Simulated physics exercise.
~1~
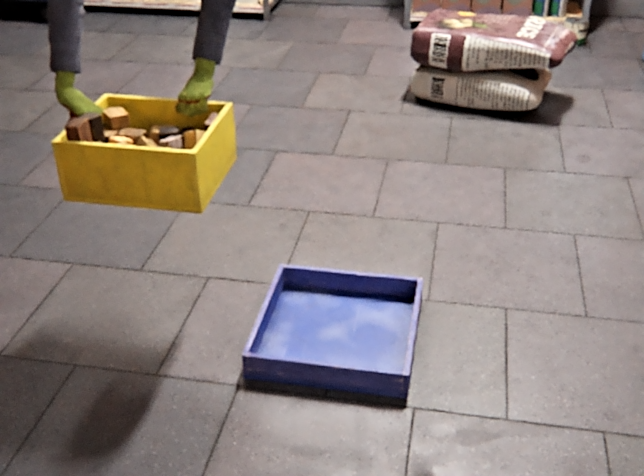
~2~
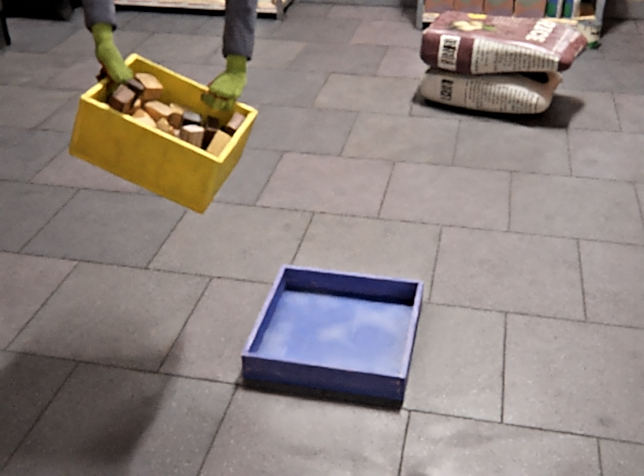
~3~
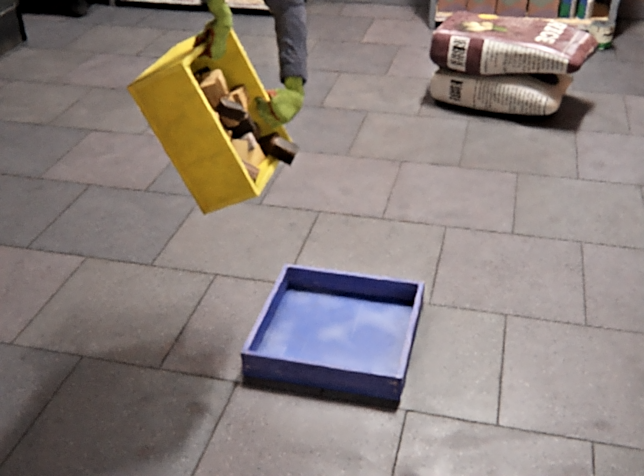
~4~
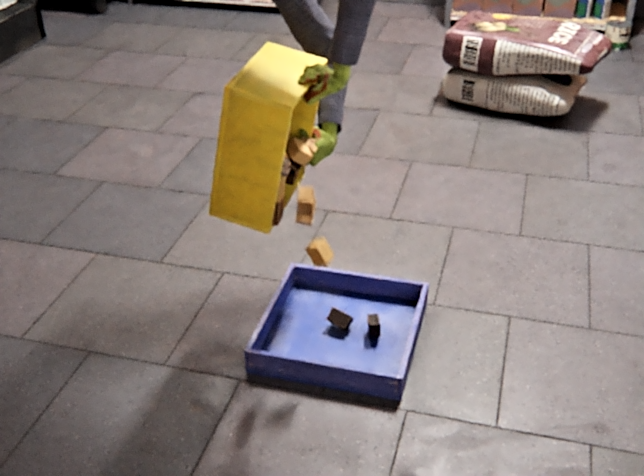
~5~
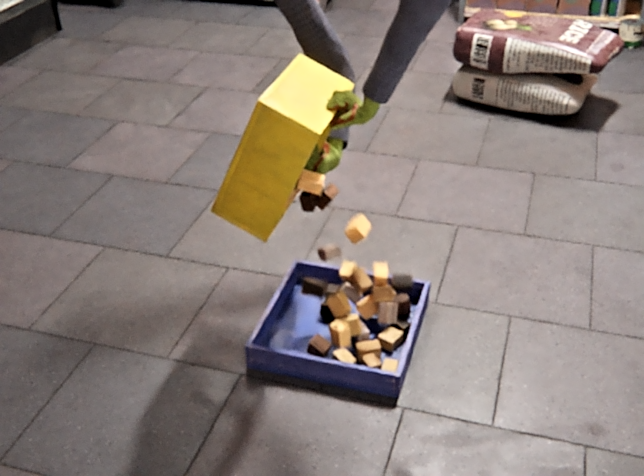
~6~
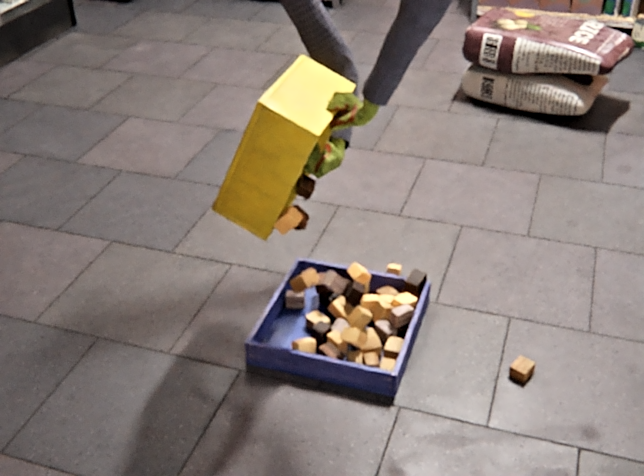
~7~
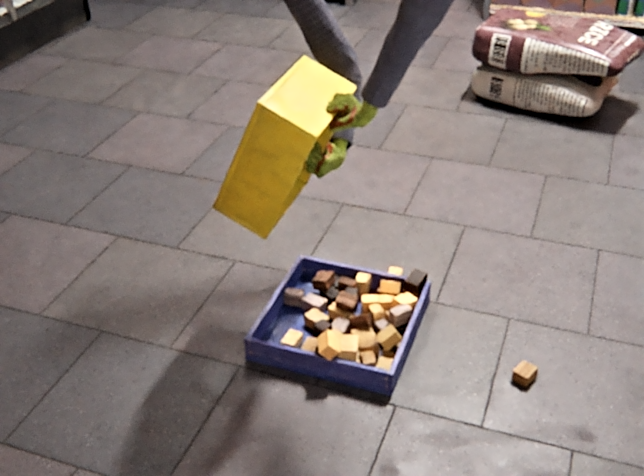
A yellow tote of loose wooden blocks, held by green-gloved hands, moved right and tipped steeply over a shallow blue box, spilling them until it was empty; nearly all landed inside, though one came to rest on the tiles to the right.
